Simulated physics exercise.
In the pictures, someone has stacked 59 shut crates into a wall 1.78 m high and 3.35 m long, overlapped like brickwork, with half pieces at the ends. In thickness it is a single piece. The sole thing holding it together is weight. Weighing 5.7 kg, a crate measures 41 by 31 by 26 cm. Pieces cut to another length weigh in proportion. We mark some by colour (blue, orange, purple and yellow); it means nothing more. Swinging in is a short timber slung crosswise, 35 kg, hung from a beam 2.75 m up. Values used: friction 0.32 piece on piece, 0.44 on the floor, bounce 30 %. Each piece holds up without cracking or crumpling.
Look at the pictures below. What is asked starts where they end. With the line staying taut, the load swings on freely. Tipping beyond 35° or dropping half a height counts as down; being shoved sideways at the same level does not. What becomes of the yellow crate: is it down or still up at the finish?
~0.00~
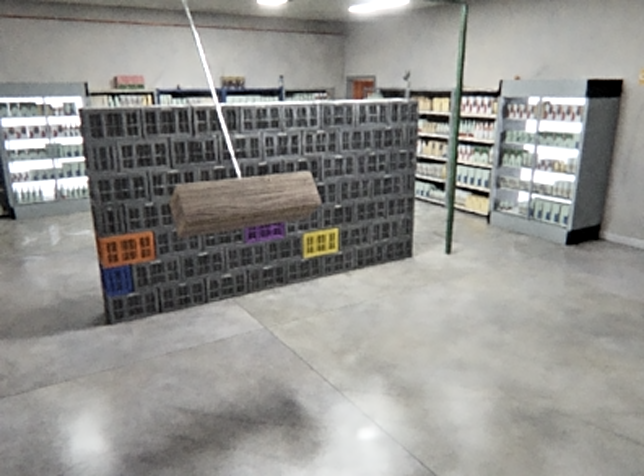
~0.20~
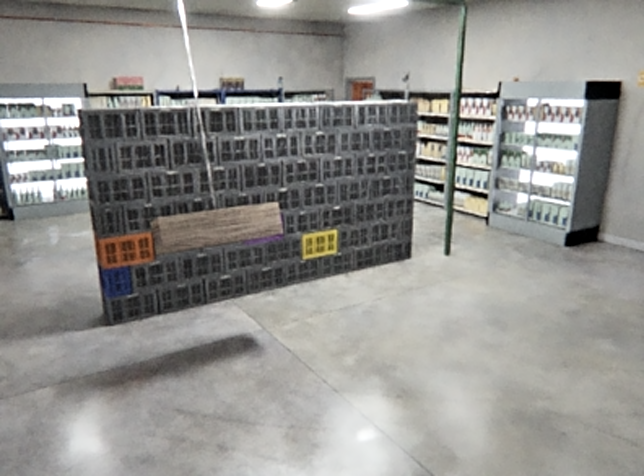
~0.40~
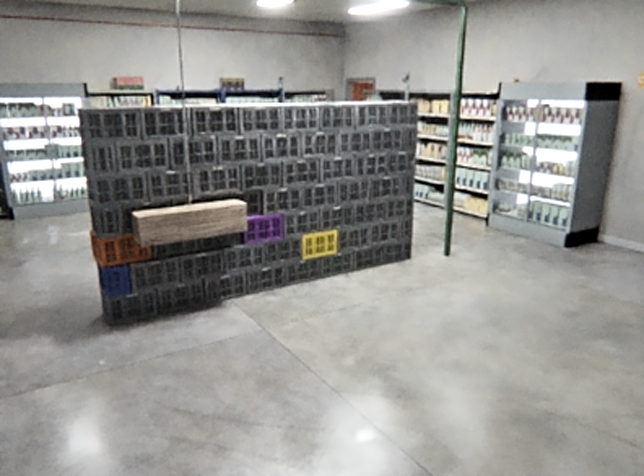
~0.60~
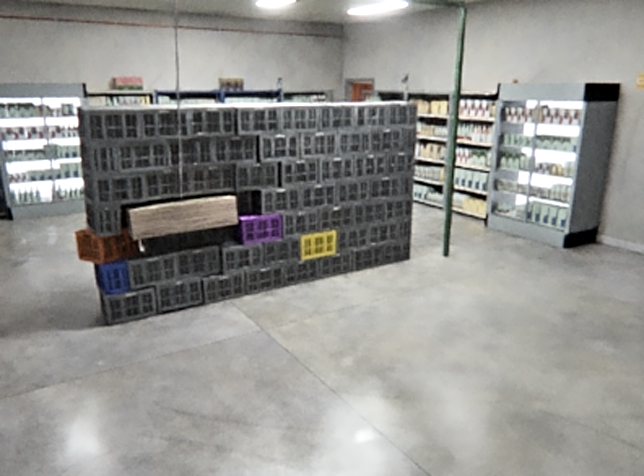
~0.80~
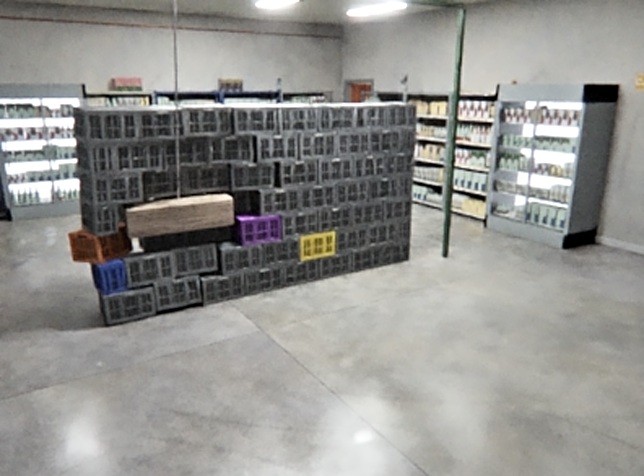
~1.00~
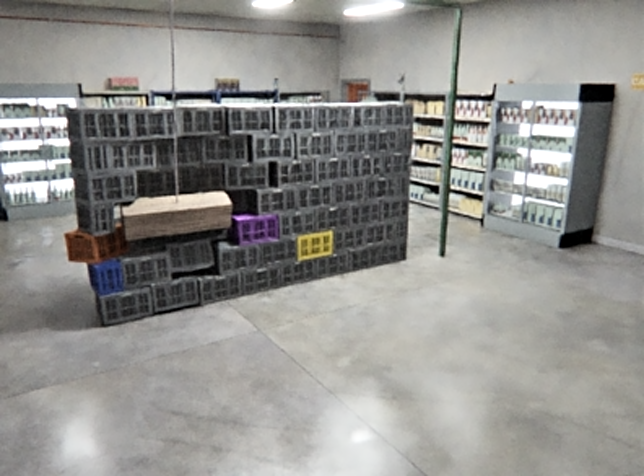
It is still up.
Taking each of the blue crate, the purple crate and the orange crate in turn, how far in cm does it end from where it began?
Blue 50 cm, purple 10 cm, orange 100 cm.
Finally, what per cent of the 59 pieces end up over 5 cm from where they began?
The answer is 40 percent.
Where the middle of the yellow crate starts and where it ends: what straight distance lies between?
Close to 0 cm, start to finish.
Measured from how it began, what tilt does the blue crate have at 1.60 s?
It sits at about 10 degrees.
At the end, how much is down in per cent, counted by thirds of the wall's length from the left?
From the left: 80, then 40, then 0 percent.
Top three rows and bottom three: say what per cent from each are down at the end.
60 % and 20 %.
After 1.60 s, line 1° before plumb; 16 of the 59 crates down; yellow crate unmoved; orange crate 11° from how it stood.
After 2.52 s, line 8° before plumb; 23 of the 59 crates down; yellow crate unmoved; orange crate on its side.
In the end (4.0 s), line 4° past plumb; 23 of the 59 crates down; yellow crate unmoved; orange crate on its side; blue crate on its side. From the last view, middles, yellow crate near (308, 242), orange crate near (26, 301).
